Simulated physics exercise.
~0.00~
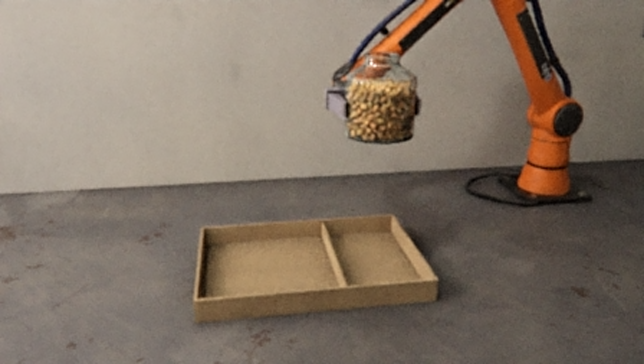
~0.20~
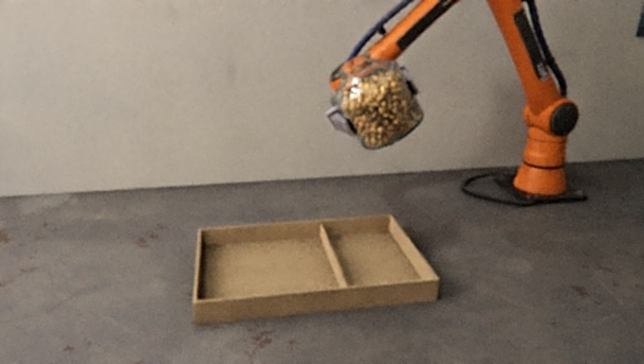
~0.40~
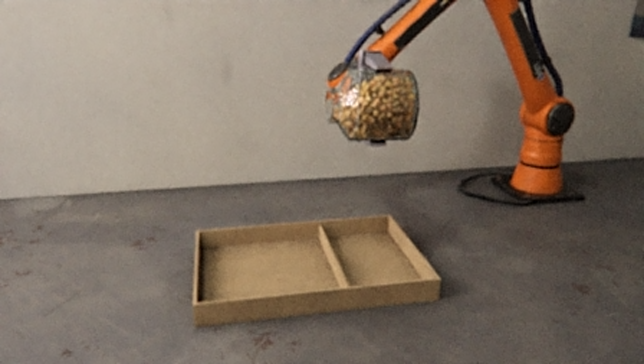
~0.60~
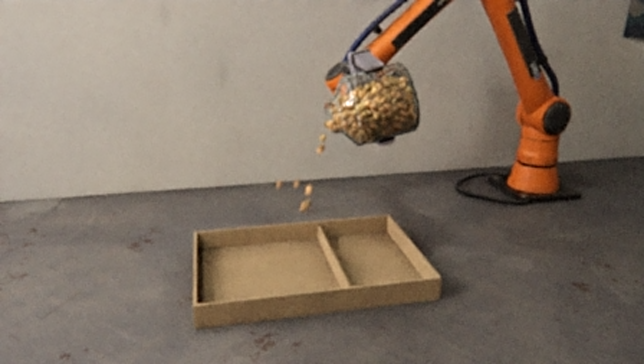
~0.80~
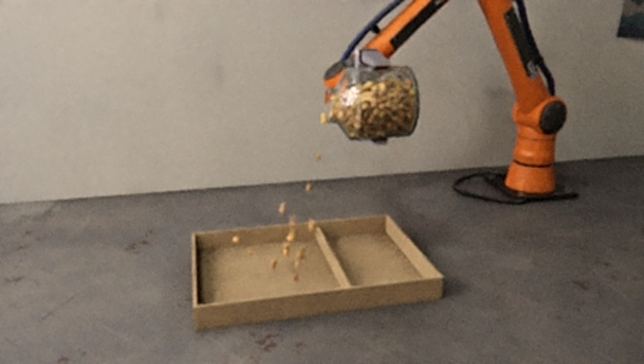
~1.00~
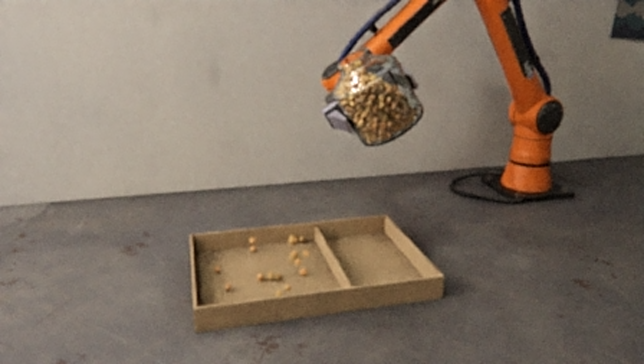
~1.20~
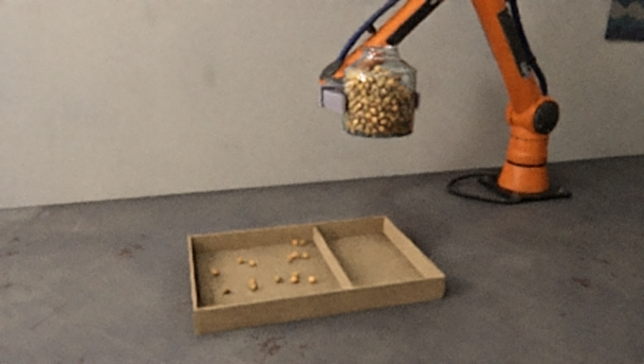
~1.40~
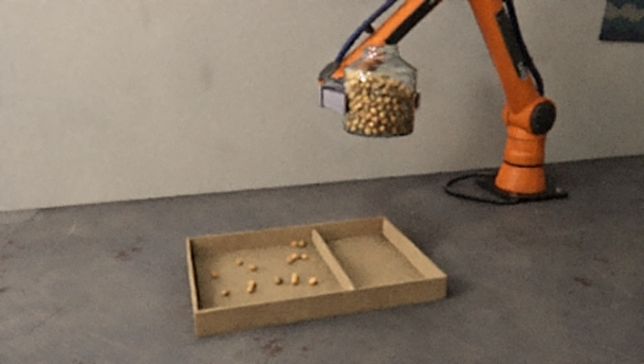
An orange robot arm holds a clear jar, nearly full of dried chickpeas, upright above a shallow tan tray split by a cross wall. The arm tips the jar toward the left until it lies on its side. A few chickpeas slip from the mouth, then a thin scatter of them drops into the larger left part of the tray. The arm turns the jar back upright while the fallen pieces spread out and settle. At the end, a small number of chickpeas lie in the left part, the right part is empty, and most remain in the jar.
